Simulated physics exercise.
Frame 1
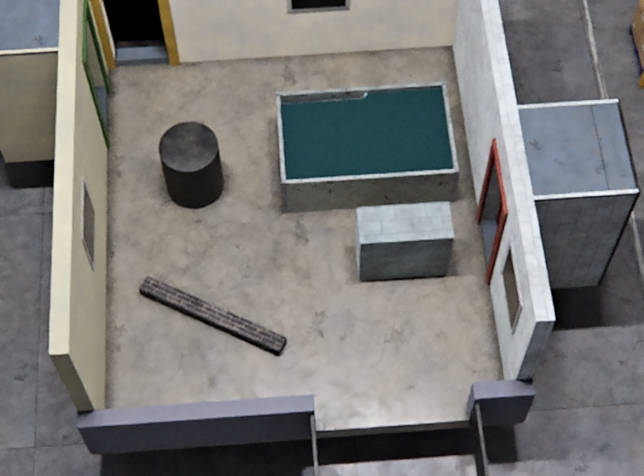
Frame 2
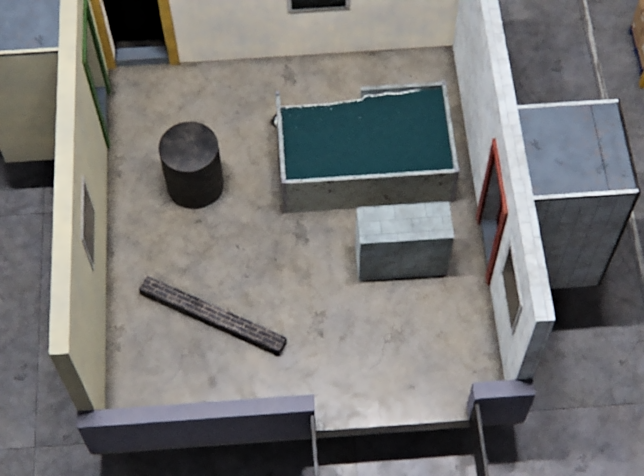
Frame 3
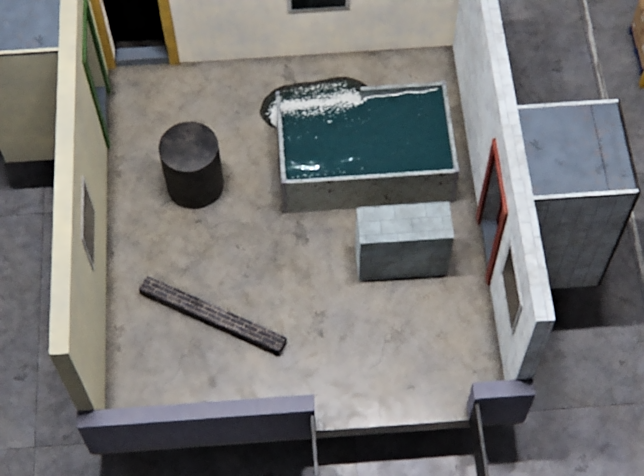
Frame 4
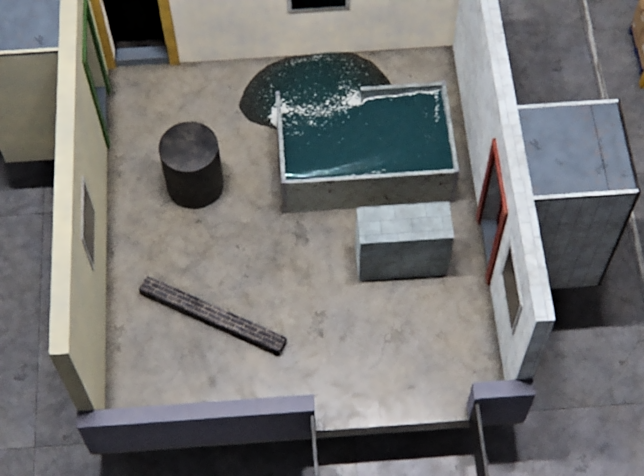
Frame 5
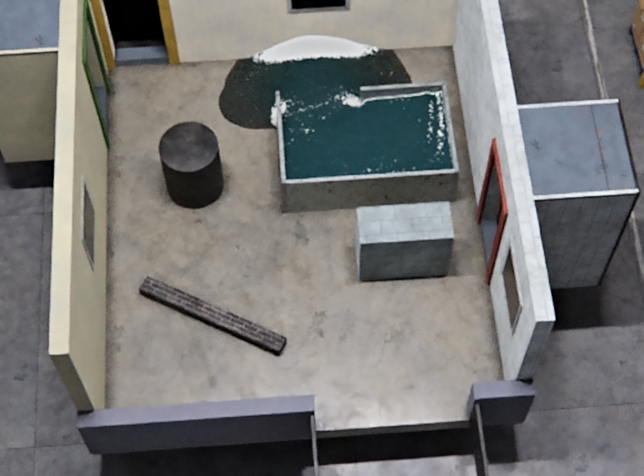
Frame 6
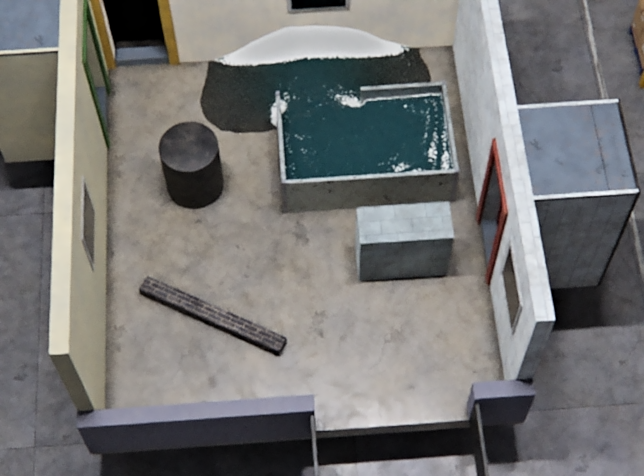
In a small walled room seen from above, part of the far side of a tank of green water gave way, and water poured out, spreading across the floor and splashing white against the back wall.
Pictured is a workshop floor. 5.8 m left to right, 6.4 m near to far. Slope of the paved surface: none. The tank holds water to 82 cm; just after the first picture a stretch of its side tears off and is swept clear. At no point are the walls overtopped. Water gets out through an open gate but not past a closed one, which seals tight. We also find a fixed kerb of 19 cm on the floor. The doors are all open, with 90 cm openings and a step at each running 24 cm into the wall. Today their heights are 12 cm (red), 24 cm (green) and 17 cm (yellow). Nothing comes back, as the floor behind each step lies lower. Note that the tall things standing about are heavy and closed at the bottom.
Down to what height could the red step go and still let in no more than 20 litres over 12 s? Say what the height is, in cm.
I would say down to about 7.5 cm.
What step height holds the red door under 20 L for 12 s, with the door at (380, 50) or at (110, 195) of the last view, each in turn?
25 and 10.0 cm.
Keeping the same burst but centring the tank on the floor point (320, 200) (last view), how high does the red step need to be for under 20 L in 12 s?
In that case about 13.0 cm.
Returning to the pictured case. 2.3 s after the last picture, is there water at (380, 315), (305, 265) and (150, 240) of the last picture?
Point 1: Bone dry; point 2: Bone dry; point 3: Awash.
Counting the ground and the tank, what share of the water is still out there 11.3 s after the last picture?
Around 80 in a hundred parts remain.
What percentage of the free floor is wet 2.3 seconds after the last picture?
Some 45 in a hundred.
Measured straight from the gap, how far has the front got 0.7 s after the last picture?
Front distance: Approx. 3.6 m.
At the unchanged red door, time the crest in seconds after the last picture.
I'd guess close to 9.5 seconds.
Then, 0.7 s after the last picture water covers 20 % of the floor, deepest (57 cm) near (303, 59); it has not reached the red door.
Then, 2.3 s after the last picture water covers 45 % of the floor, deepest (38 cm) near (453, 58); 10 cm at the red door, 0 litres in over its 12 cm step.
Then, 11.3 s after the last picture water covers 95 % of the floor, deepest (12 cm) near (109, 89); 10 cm at the red door, 1 litre in over its 12 cm step.
At the red door as built, the water peaked near 13 cm, 9.3 s after the last picture.
With a step of 6.5 cm, 28 litres would have come in within the 12 s; with 9 cm, 9 litres. So under 20 litres takes about 7.5 cm.
